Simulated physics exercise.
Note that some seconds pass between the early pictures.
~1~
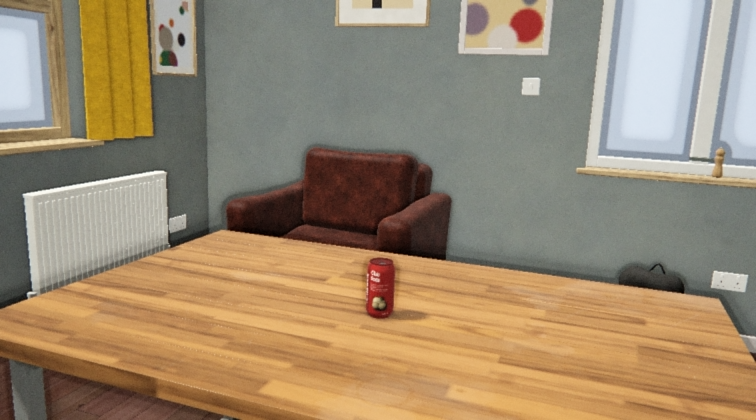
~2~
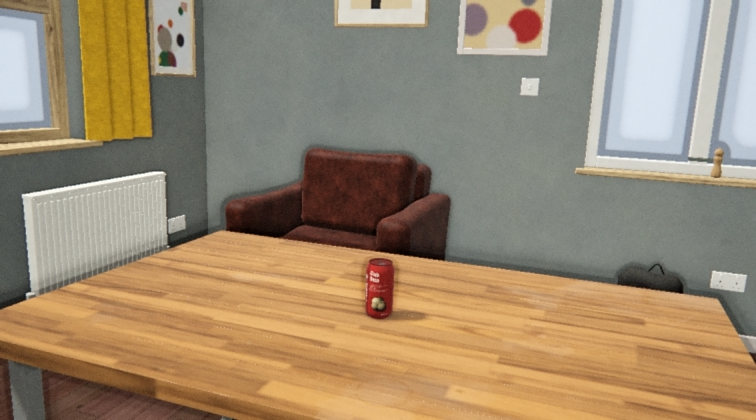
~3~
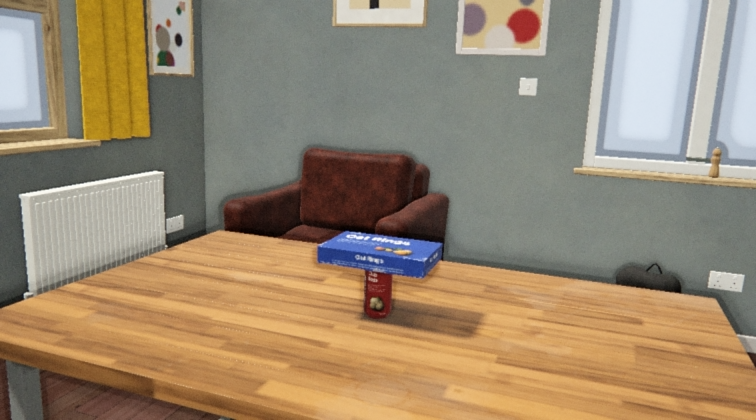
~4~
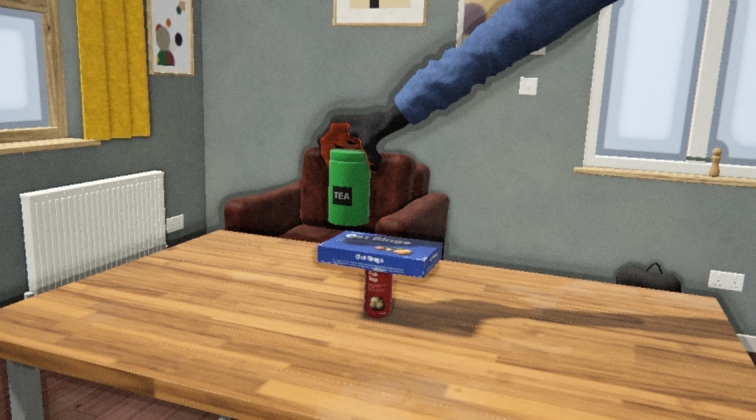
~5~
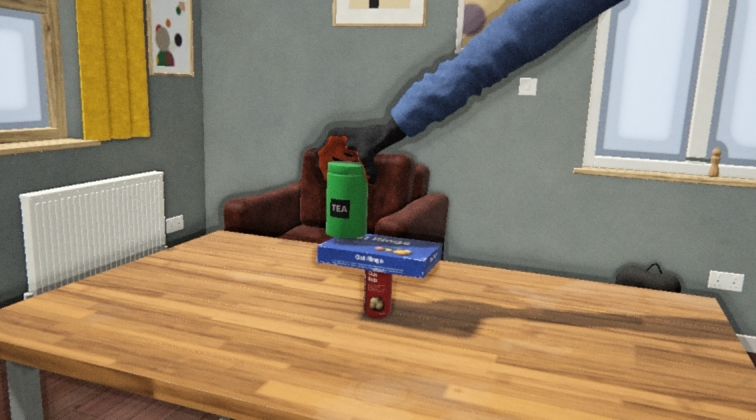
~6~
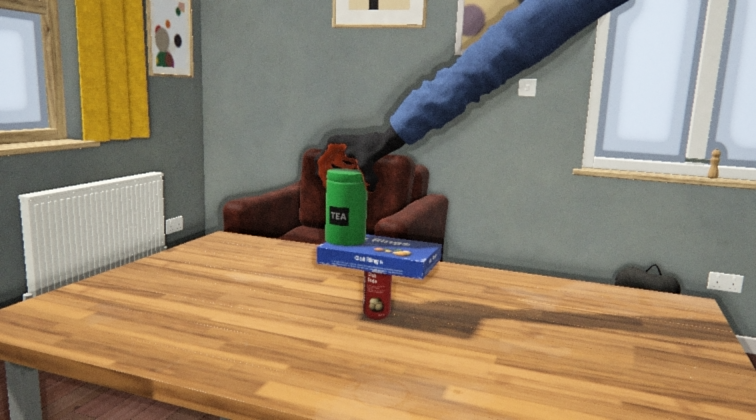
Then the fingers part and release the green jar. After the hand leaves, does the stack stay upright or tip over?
Pretty clearly, it isn't secure there.
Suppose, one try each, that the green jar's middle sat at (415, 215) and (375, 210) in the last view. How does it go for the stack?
Trial 1: Falls over. Trial 2: Stable.
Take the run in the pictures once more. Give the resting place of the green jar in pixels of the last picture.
I'd say around (266, 285) in the last view.
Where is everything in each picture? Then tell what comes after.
The last thing is not in view yet; red can (381, 288), in the first picture.
The last thing is not in view yet; red can (380, 289), in the second picture.
The last thing is not in view yet; red can (378, 288), in the third picture.
On its way; green jar (350, 187); red can (378, 288), in the fourth picture.
On its way; green jar (347, 199); red can (378, 288), in the fifth picture.
In place under the hand; green jar (346, 207); red can (377, 289), in the sixth picture.
Then, 0.40 s on from there, green jar now fallen; blue packet turned 65° from how it was put.
Then, 0.60 s on from there, blue packet on its side.
Then, 1.10 s on from there, blue packet now fallen.
In the end, fallen, green jar and blue packet; red can unmoved. At the end, from the last picture's camera, green jar near (266, 285). The stack comes apart.
